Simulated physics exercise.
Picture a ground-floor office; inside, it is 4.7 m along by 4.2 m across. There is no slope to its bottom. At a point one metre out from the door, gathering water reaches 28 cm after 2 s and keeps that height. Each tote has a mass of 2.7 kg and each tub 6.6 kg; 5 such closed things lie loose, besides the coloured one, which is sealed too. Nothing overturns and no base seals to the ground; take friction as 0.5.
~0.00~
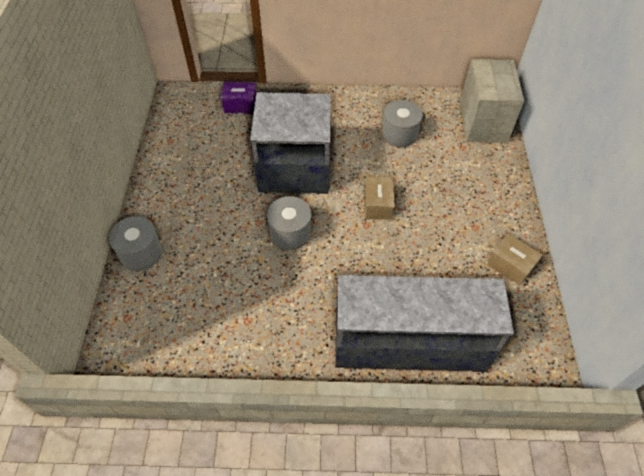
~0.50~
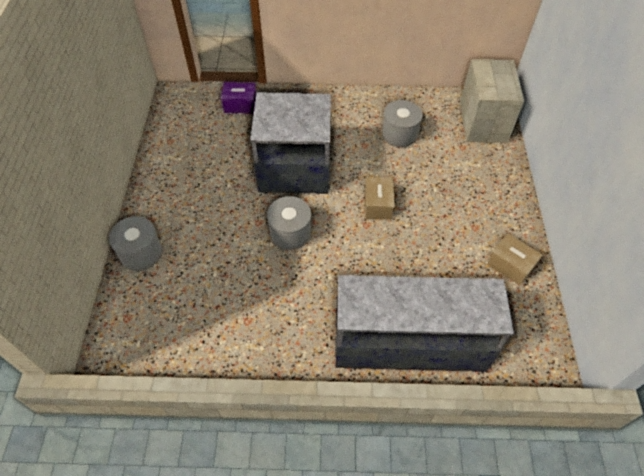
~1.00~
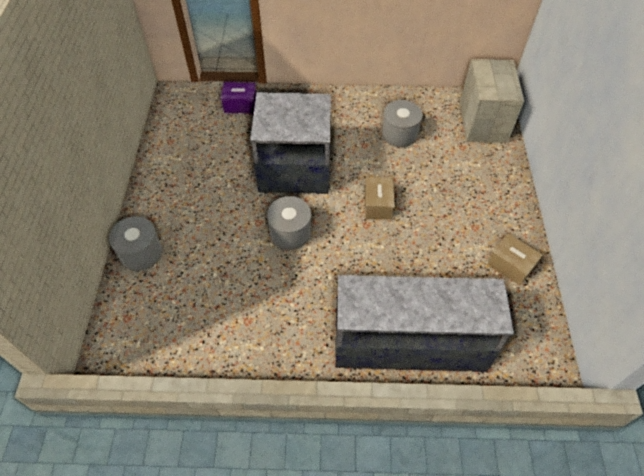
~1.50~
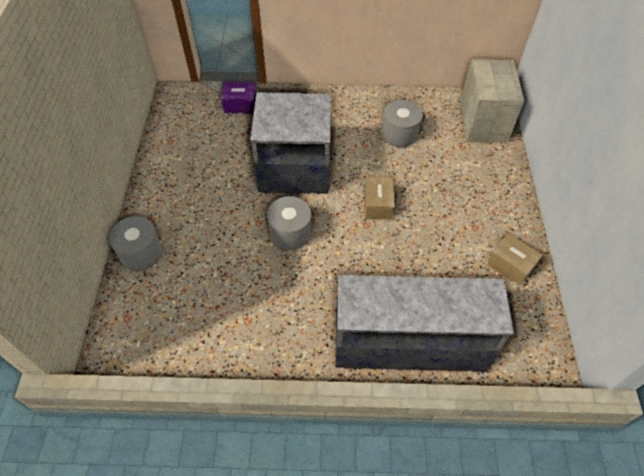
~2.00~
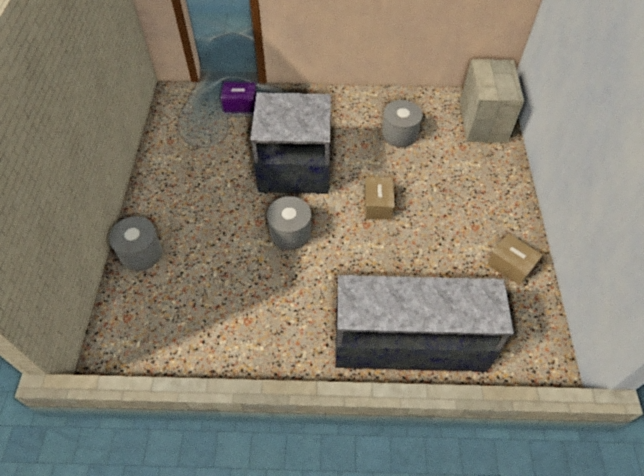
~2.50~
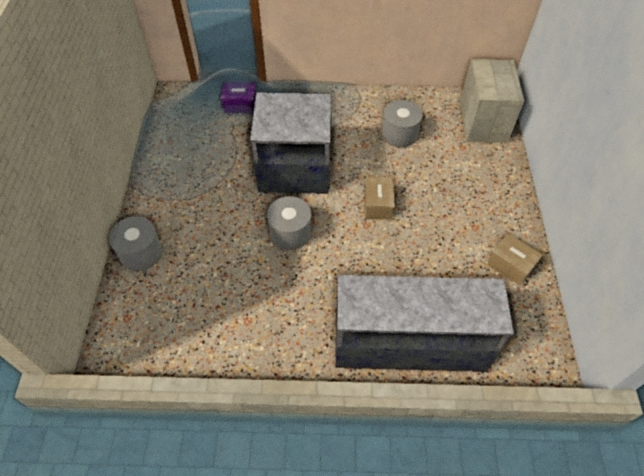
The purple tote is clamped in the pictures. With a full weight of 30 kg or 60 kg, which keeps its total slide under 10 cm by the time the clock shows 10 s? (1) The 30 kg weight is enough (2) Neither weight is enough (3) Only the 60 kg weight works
The answer is 3.
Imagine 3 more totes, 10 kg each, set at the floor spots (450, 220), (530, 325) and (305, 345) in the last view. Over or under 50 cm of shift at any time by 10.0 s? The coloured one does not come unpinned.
The first comes out below the threshold, the second below the threshold, the third above the threshold.
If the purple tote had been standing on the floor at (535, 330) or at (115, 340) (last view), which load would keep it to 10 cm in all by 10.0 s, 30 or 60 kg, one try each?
Well, at the first spot either weight will do, and at the second either weight will do.
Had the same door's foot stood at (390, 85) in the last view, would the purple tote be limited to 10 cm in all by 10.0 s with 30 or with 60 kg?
For that position, the smaller mass succeeds.
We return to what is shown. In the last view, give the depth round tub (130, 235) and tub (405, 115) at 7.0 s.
I'd put it at 5 cm and 6 cm respectively.
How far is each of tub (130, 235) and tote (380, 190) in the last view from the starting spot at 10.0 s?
300 cm and 80 cm respectively.
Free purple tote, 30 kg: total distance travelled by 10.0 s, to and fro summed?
Some 80 centimetres of travel in total.
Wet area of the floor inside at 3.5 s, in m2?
Wet area: Approx. 8.0 m2.
After 3.5 s the purple tote would be 70 cm from its start with 30 kg and 0 cm from its start with 60 kg; 10 cm of water round it then.
After 4.5 s the purple tote would be 74 cm from its start with 30 kg and 0 cm from its start with 60 kg; 10 cm of water round it then.
After 7.0 s the purple tote would be 74 cm from its start with 30 kg and 0 cm from its start with 60 kg; 10 cm of water round it then.
After 10.0 s the purple tote would be 74 cm from its start with 30 kg and 0 cm from its start with 60 kg; 10 cm of water round it then.
